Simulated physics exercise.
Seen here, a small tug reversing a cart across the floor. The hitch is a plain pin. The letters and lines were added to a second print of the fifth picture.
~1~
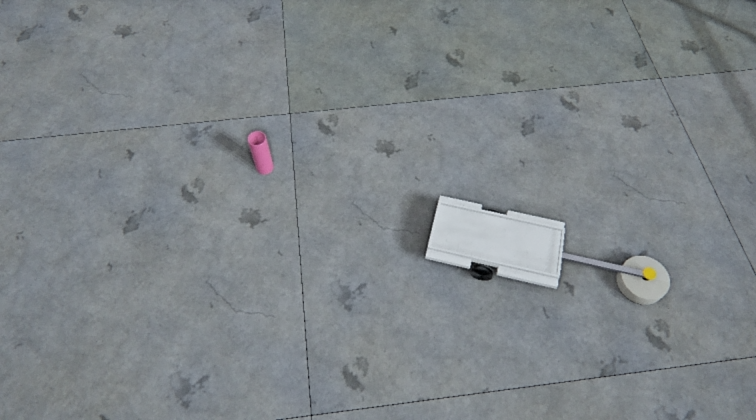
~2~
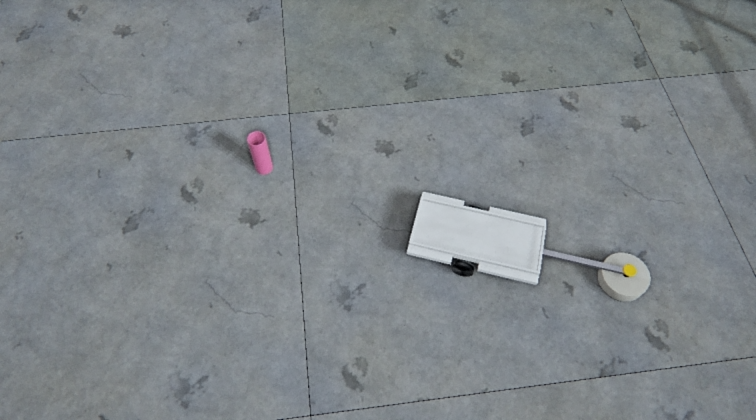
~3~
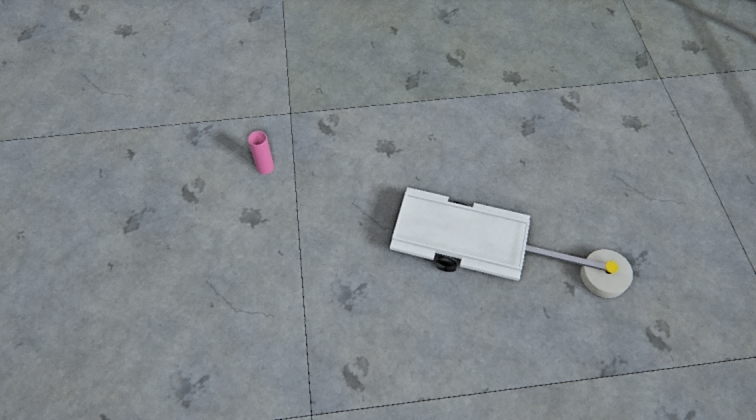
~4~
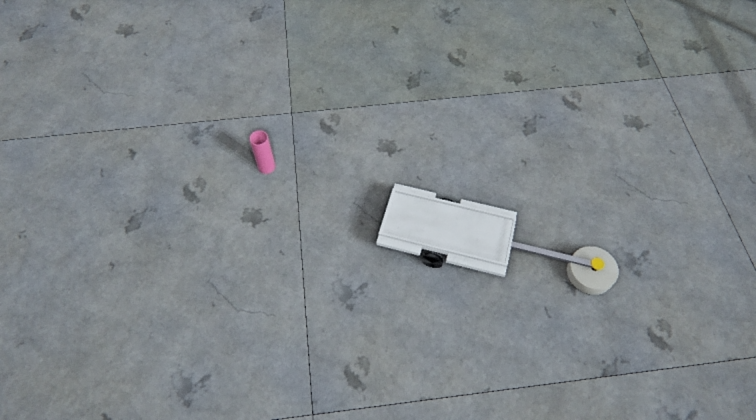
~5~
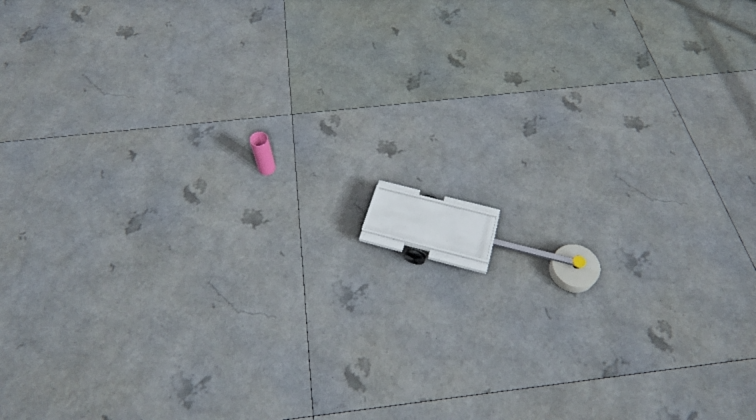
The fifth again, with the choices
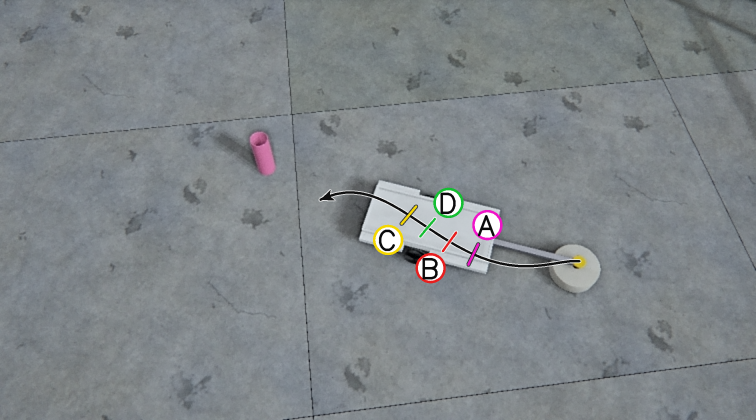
The clip opens on a grey tiled floor with a white cart at right, joined by a thin rod to a small round robot with a yellow spot. The robot and cart move slowly leftward and slightly up together, ending a bit nearer the upright pink post, which stays still.
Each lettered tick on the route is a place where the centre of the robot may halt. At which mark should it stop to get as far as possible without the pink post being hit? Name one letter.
At A, and not beyond.
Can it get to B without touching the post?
No.
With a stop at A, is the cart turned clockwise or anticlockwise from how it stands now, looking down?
Clockwise.
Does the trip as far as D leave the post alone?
No.
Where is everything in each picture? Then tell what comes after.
The first picture shows robot (645, 278); white cart (496, 239); pink post (265, 167).
The second picture shows robot (625, 275); white cart (478, 235); pink post (264, 168).
The third picture shows robot (608, 272); white cart (461, 231); pink post (265, 167).
The fourth picture shows robot (594, 269); white cart (448, 227); pink post (267, 167).
The fifth picture shows robot (576, 267); white cart (431, 224); pink post (267, 168).
On the marked copy, A at (473, 254); B at (450, 242); C at (409, 215); D at (428, 228); the route from (579, 261) via (442, 237) to (320, 200).
With A. Early on, robot (538, 271), cart (398, 215).
Further on, robot (503, 270), cart (370, 204).
At the end, robot (472, 260), cart (343, 192); nothing has been touched.
As for the rest, B is too far, the post has been hit; C is too far, the post has been hit; D is too far, the post has been hit.
